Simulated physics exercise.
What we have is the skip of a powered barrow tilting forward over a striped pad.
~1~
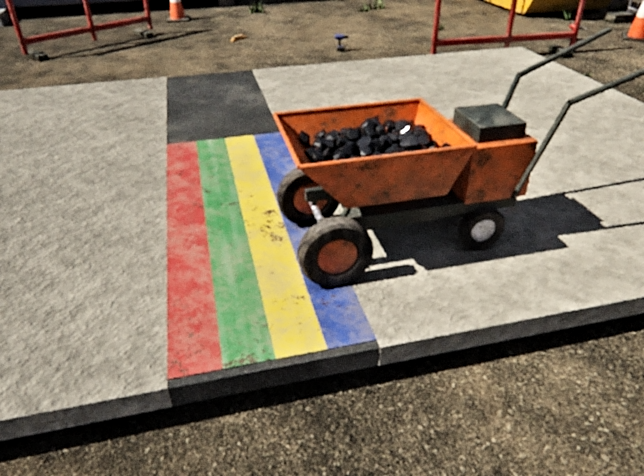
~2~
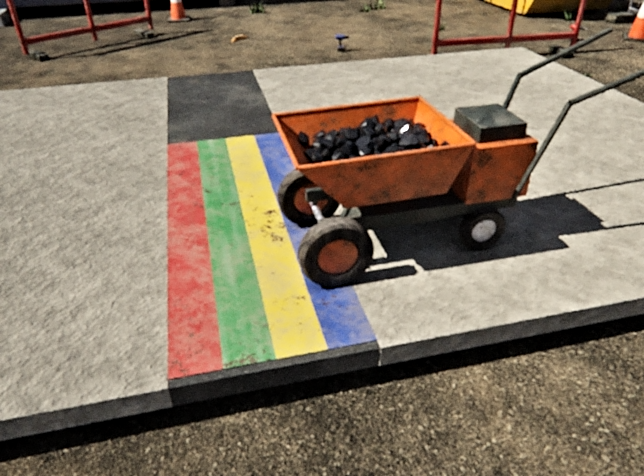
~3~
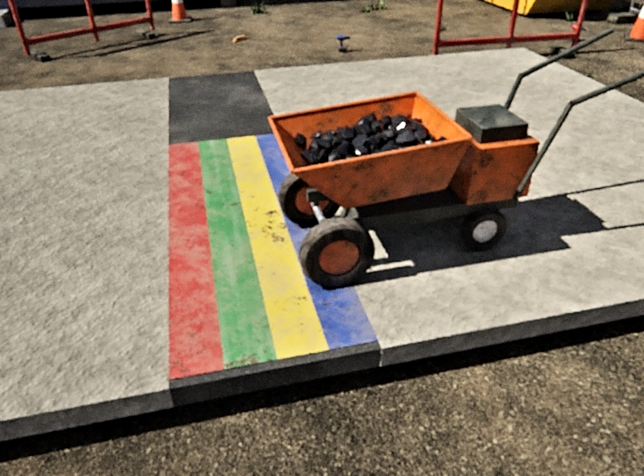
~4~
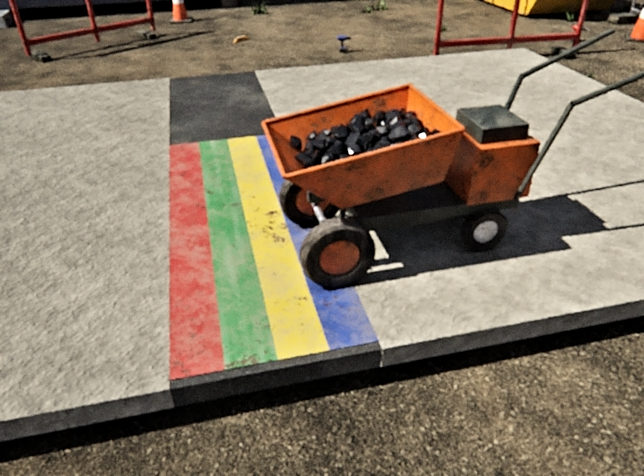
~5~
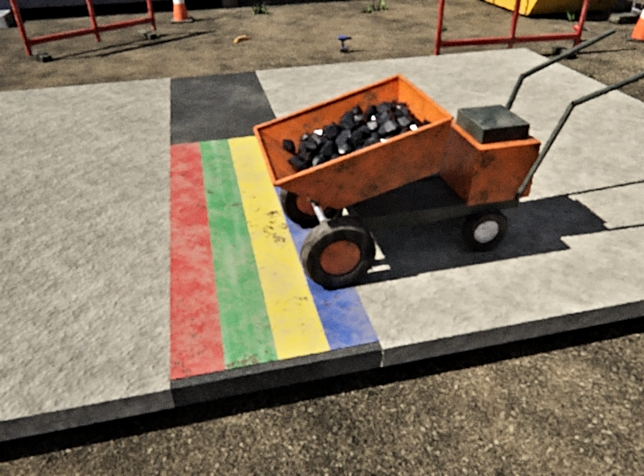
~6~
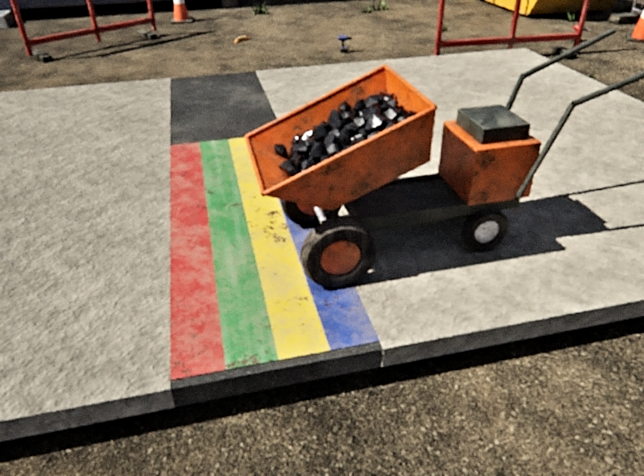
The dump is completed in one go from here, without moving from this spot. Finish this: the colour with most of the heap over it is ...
... Red.
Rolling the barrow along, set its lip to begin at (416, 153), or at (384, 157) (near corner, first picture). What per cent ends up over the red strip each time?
From the first spot you get 0 percent, and from the second 10 percent.
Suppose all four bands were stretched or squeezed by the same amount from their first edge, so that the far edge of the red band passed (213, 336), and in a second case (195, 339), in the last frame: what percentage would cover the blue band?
Shares in order: Close to 0 %; close to 0 %.
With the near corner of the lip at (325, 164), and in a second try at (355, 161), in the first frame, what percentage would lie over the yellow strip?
Position 1 near 0 %, position 2 near 10 %.
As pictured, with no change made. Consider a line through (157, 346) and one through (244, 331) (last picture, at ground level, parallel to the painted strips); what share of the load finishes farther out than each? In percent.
The first gives 30 %, the second 80 %.
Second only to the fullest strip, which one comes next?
Green comes second.
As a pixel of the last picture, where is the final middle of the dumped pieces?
About (183, 266).
Shortly afterwards, skip tipped steeply; the whole lot in the skip.
Next, skip tipped right over; the bulk in the skip; only a few over the green strip; near a quarter over the red strip; only a few falling; only a few off the paint.
Some moments later, skip tipped right over; near a quarter in the skip; a little over the green strip; near a third over the red strip; near a quarter off the paint.
In the end, skip tipped right over; near a quarter in the skip; none at all over the blue strip; none at all over the yellow strip; a little over the green strip; near a third over the red strip; near a third off the paint.
